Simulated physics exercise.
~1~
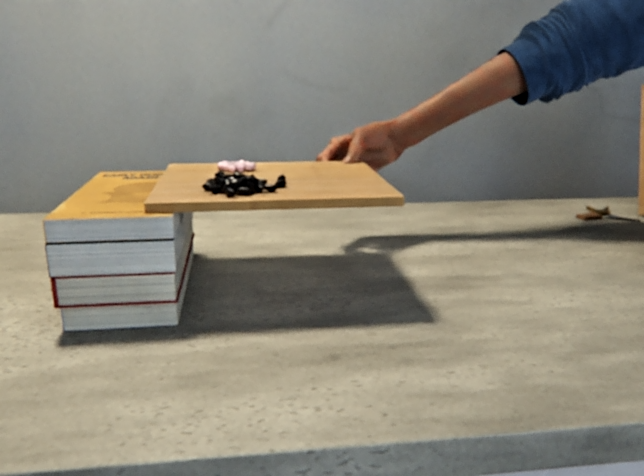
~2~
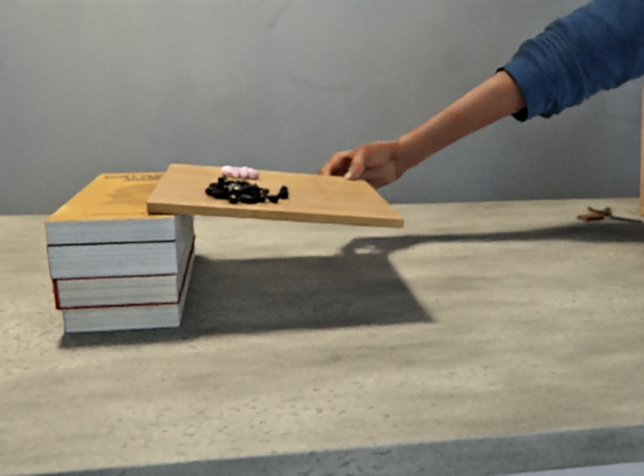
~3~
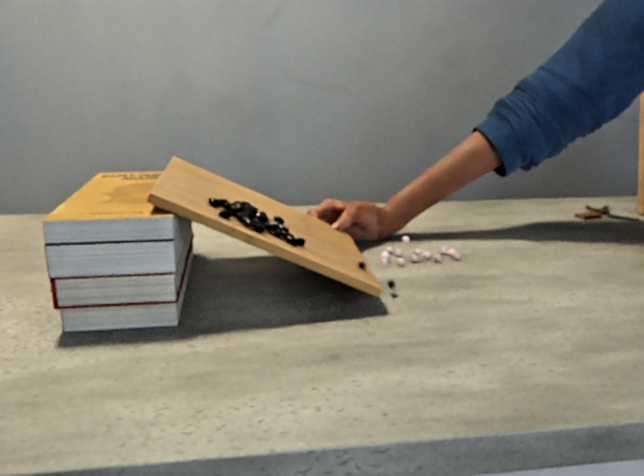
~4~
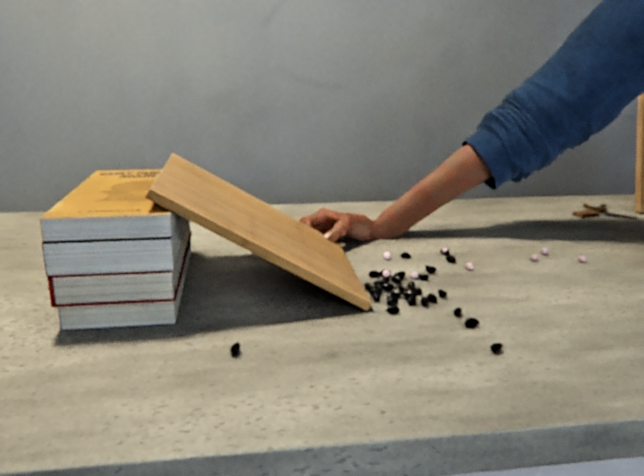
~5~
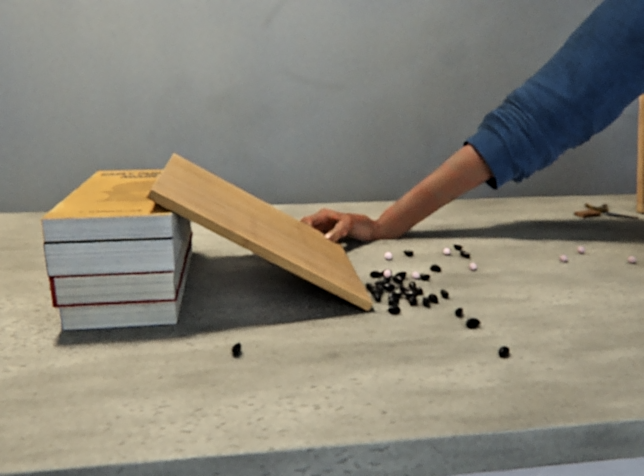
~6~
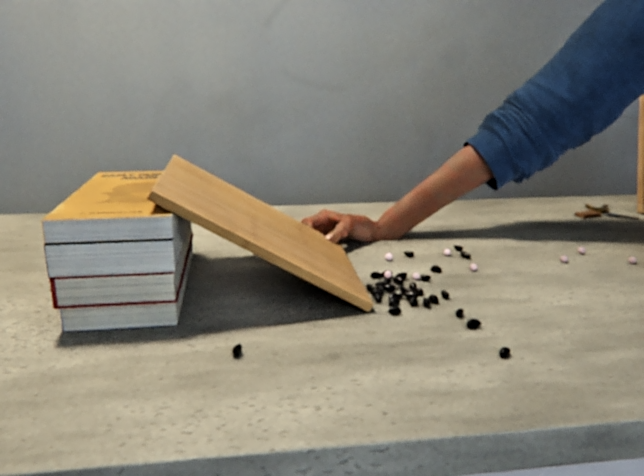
A wooden board tilts down off stacked books, spilling pink and black bits rightward, pink farthest.
